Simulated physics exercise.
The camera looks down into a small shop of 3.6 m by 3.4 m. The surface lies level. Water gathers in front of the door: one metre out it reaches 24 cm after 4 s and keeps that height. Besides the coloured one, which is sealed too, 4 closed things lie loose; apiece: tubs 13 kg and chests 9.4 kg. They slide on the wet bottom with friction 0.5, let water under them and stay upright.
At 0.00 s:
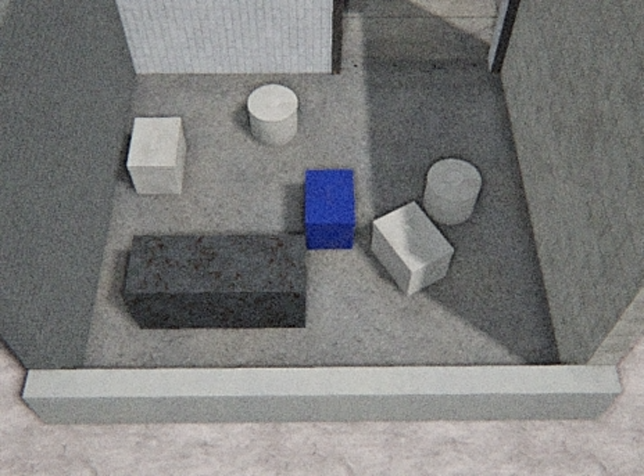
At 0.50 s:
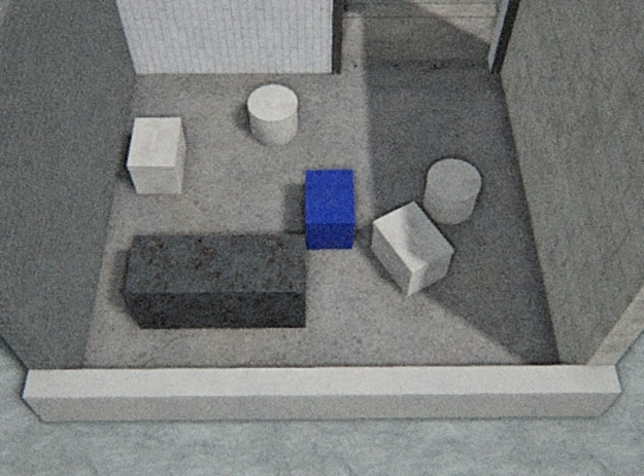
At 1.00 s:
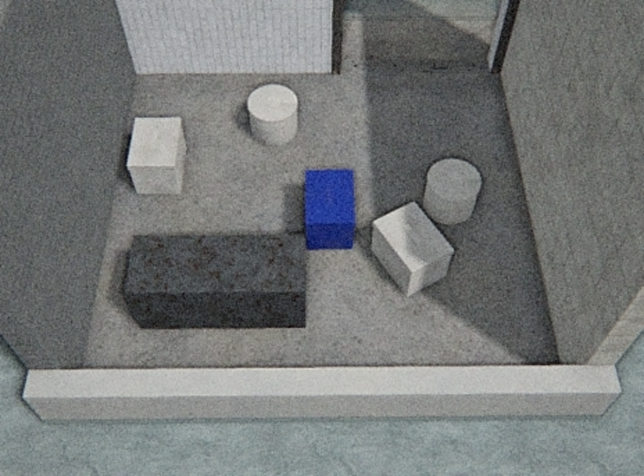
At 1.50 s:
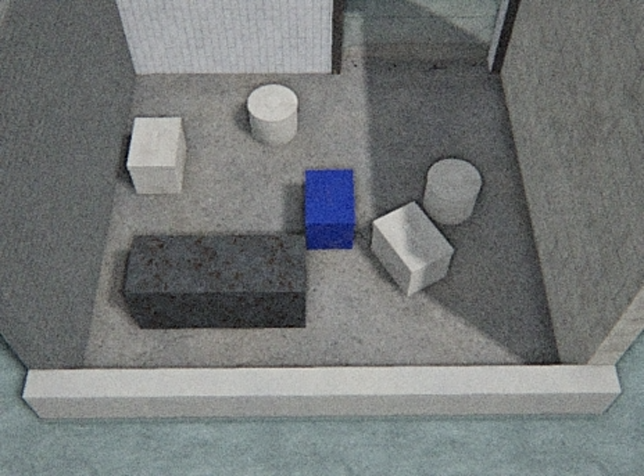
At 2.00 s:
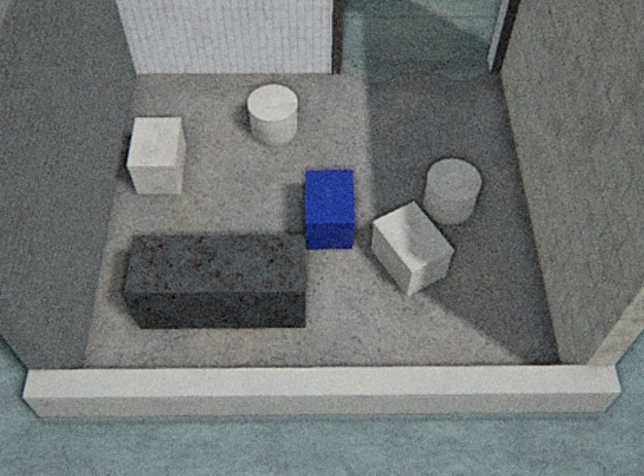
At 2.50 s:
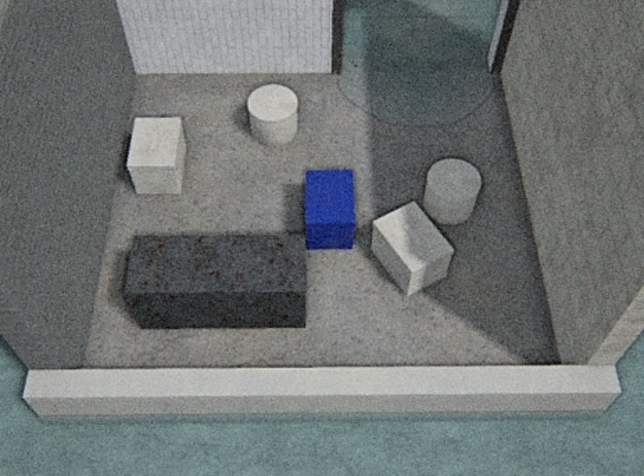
To begin with, a blue box, pale boxes and cylinders, and a long dark block sit on a dry grey floor inside walls. Water then covers the ground outside and deepens in colour at the doorway. Finally a shallow, curved sheet spreads just inside, while every object stays still.
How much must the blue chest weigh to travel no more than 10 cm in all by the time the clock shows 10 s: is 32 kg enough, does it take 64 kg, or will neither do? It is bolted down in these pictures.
I expect that only the larger load is enough.
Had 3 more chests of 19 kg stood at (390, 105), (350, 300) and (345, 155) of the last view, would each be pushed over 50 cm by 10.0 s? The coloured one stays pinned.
In turn: More, less, over.
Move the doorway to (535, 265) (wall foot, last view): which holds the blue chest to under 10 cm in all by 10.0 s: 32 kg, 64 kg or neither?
Then only the higher weight holds it.
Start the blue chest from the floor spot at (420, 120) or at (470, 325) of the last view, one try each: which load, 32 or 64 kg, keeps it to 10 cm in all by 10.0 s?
In turn: Only the larger holds; only the larger holds.
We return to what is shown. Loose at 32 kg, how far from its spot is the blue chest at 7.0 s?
Roughly 0 cm.
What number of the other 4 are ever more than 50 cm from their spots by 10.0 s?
That makes 3.
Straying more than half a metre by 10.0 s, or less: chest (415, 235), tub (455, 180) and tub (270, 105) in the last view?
In that order: Past it, over, under.
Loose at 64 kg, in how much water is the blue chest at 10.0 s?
Roughly 16 cm.
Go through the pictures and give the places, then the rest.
The blue chest at (330, 196) rests on the ground; 0.0 m2 under water; 0 of 5 have shifted, in the first picture.
The blue chest at (330, 196), on the bottom; water covers 0.0 m2; 0 of 5 have shifted, in the second picture.
The blue chest at (330, 196), on the bottom; water covers 0.0 m2; 0 of 5 have shifted, in the third picture.
The blue chest at (330, 196) rests on the ground; water covers 0.0 m2; 0 of 5 have shifted, in the fourth picture.
The blue chest at (330, 196) rests on the ground; 0.1 m2 under water; 0 of 5 have shifted, in the fifth picture.
The blue chest at (330, 196), on the bottom; 0.9 m2 under water; 0 of 5 have shifted, in the sixth picture.
After 3.5 s the blue chest would be 0 cm from its start with 32 kg and 0 cm from its start with 64 kg; 0 cm of water round it then.
After 4.5 s the blue chest would be 0 cm from its start with 32 kg and 0 cm from its start with 64 kg; 7 cm of water round it then.
After 7.0 s the blue chest would be 0 cm from its start with 32 kg and 0 cm from its start with 64 kg; 7 cm of water round it then.
After 10.0 s the blue chest would be 80 cm from its start with 32 kg and 0 cm from its start with 64 kg; 16 cm of water round it then.
